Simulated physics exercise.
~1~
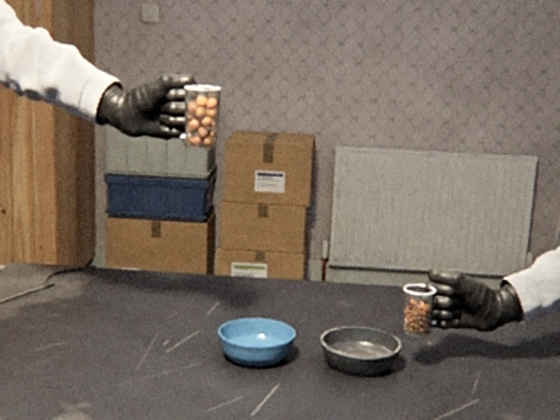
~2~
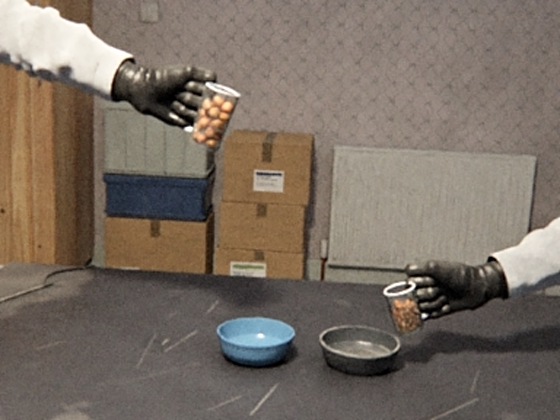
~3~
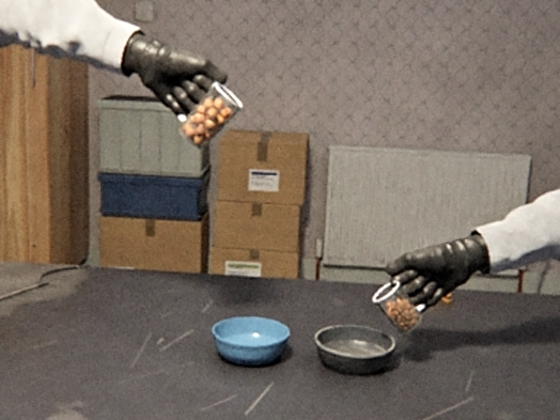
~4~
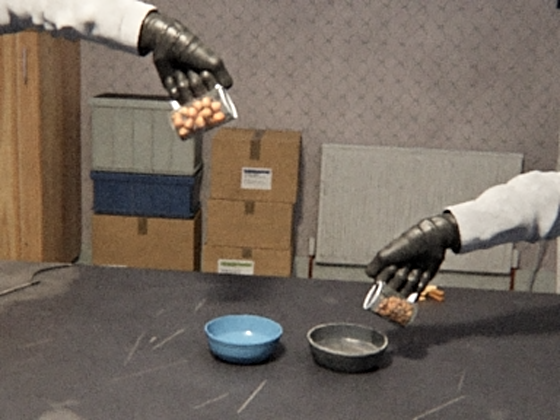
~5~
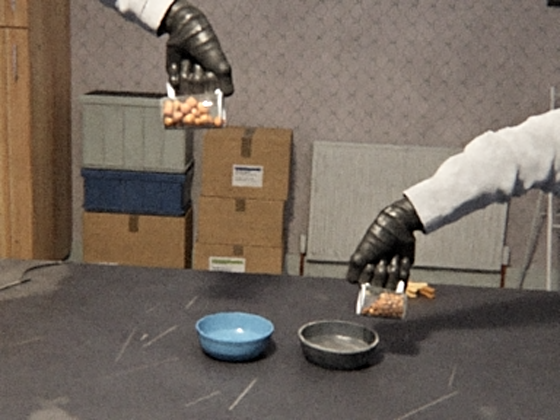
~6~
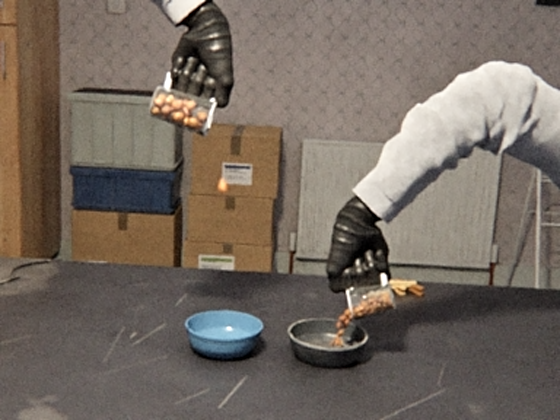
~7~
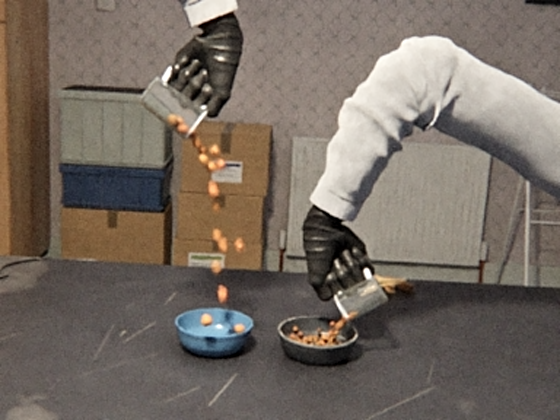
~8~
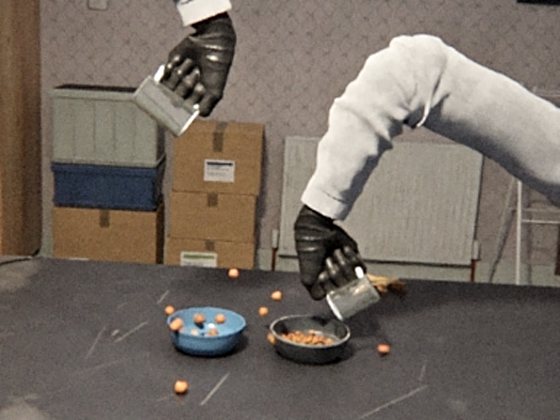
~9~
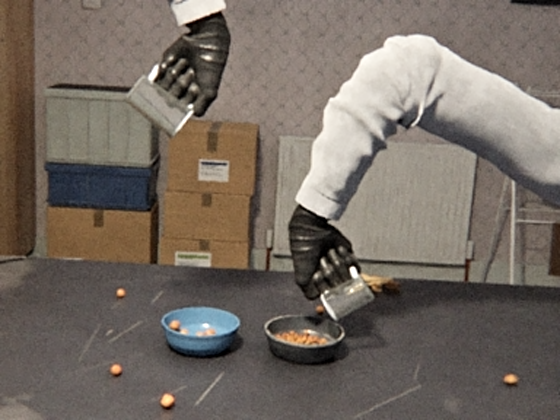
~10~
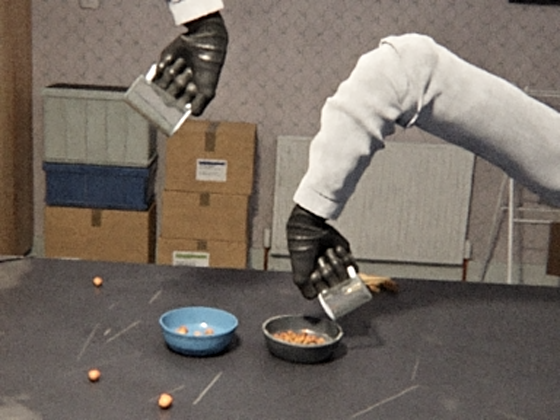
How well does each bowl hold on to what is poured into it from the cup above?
The blue bowl on the left keeps some of its orange balls but lets several bounce out onto the table. The dark bowl on the right catches all of its small pieces.
